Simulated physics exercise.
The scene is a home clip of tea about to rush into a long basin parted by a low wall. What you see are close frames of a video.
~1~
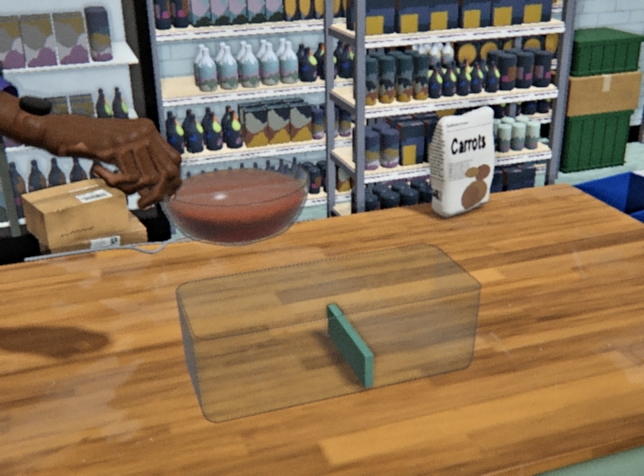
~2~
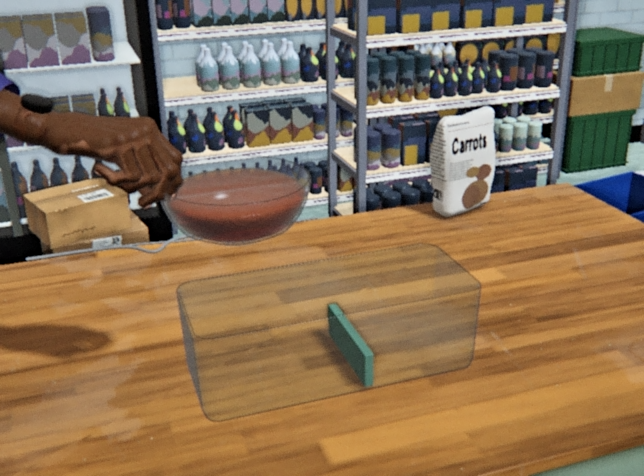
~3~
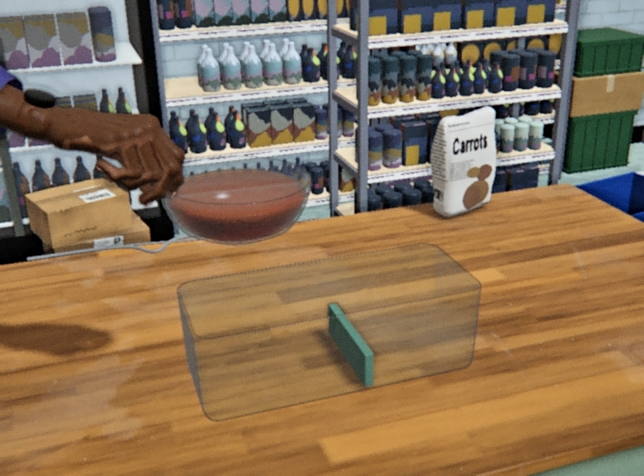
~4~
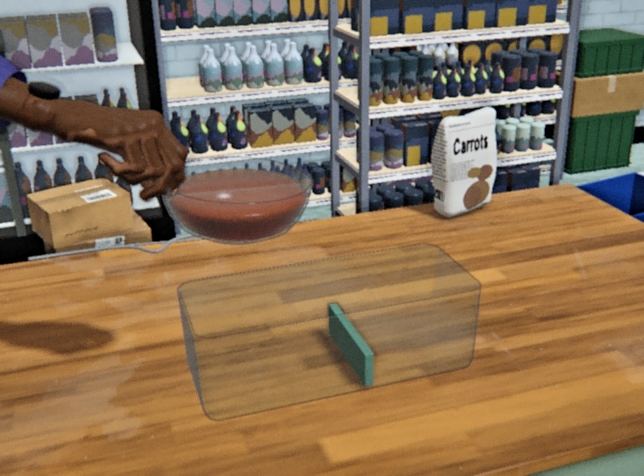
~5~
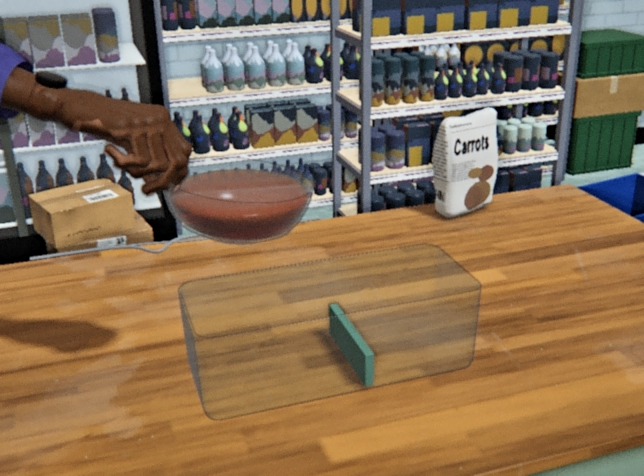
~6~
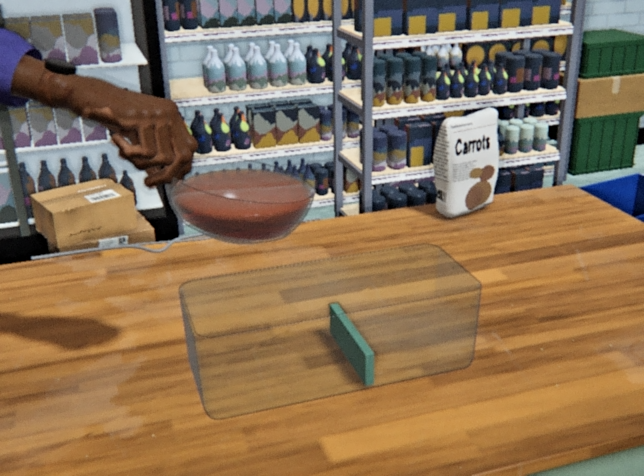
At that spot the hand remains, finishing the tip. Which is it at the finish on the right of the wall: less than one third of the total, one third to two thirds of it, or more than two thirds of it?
At the finish the right of the wall has one third to two thirds of the total.
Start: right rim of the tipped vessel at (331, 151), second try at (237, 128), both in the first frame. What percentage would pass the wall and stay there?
80 %, 5 %.
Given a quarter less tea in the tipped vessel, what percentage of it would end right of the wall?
Estimated share: Around 40 %.
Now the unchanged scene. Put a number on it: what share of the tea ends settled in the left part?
Close to 45 per cent.
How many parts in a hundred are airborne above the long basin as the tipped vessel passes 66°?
Around 35 percent.
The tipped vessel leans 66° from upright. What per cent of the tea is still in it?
It still holds close to 35 per cent at that lean.
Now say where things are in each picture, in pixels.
In the first picture, it leans 0°; its right rim is at (305, 171); the tea meets the walls at (162, 199) and (301, 181); the long basin's rim runs from (184, 313) to (457, 265); the wall's top is at (349, 330).
In the second picture, it leans 1°; its right rim is at (306, 172); the tea meets the walls at (163, 198) and (301, 181).
In the third picture, it leans 2°; its right rim is at (306, 174); the tea meets the walls at (164, 197) and (302, 182).
In the fourth picture, it leans 5°; its right rim is at (308, 177); the tea meets the walls at (165, 196) and (303, 183).
In the fifth picture, it leans 8°; its right rim is at (309, 181); the tea meets the walls at (168, 195) and (305, 183).
In the sixth picture, it leans 13°; its right rim is at (310, 186); the tea meets the walls at (171, 194) and (306, 183).
A moment on, the tilt is 66° and 35 per cent is still to pour, 6 is left of the wall and 23 right of it.
Next, the tilt is 96° and 2 per cent is still to pour, 39 is left of the wall and 55 right of it.
Then the tilt is 100° and 0 per cent is still to pour, 44 is left of the wall and 55 right of it.
Later the tilt is 100° and 0 per cent is still to pour, 44 is left of the wall and 55 right of it.
In the end 44 per cent lies left of the wall, 55 right of it and 1 outside.
